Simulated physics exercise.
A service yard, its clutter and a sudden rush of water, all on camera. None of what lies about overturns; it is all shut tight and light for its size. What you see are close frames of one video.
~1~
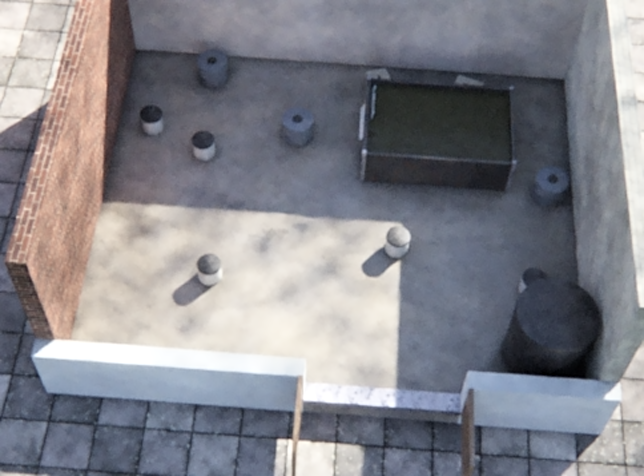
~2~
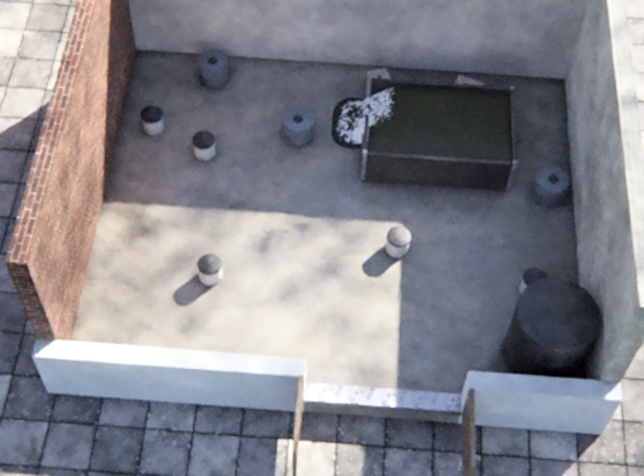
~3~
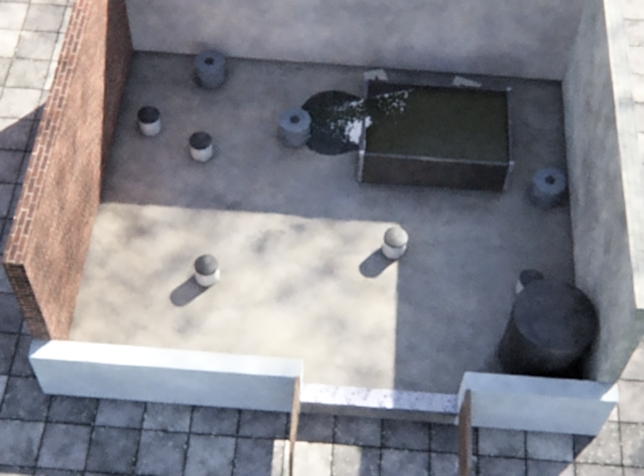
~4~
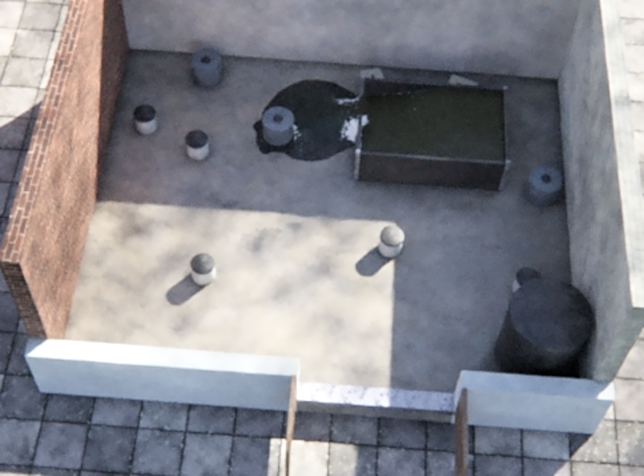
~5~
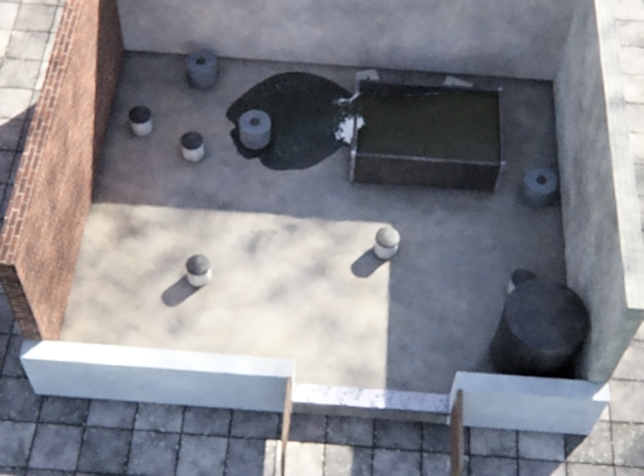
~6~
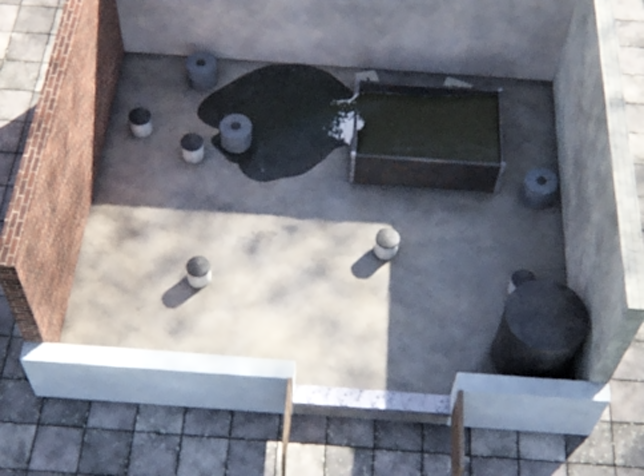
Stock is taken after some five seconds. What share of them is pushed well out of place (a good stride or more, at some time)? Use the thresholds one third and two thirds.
I'd put it between one third and two thirds.
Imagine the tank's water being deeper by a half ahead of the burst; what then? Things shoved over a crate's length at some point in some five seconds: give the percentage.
Share moved: 50 in a hundred.
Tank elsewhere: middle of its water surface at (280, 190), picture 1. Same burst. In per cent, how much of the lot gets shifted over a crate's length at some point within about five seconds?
I'd put it near 30 percent.
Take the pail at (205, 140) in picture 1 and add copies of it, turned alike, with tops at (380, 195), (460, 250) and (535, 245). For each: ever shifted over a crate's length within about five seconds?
First remains in place, second remains in place, third remains in place.
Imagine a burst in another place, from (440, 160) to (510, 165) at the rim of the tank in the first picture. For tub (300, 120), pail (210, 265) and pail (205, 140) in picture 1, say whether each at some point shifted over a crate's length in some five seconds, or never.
One after another: Never gets that far, then never gets that far, then never gets that far.
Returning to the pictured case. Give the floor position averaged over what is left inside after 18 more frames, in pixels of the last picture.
Mean position: Approx. (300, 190) px.
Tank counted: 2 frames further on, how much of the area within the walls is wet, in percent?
Roughly 25 in a hundred.
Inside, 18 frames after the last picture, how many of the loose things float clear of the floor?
4.
A moment on, 1 of 10 are well off their spots; 0 afloat.
Next, 3 of 10 are well off their spots; 3 afloat.
Later, 4 of 10 are well off their spots; 4 afloat.
In the end, 4 of 10 are well off their spots, and 4 have been at some point; 3 afloat.
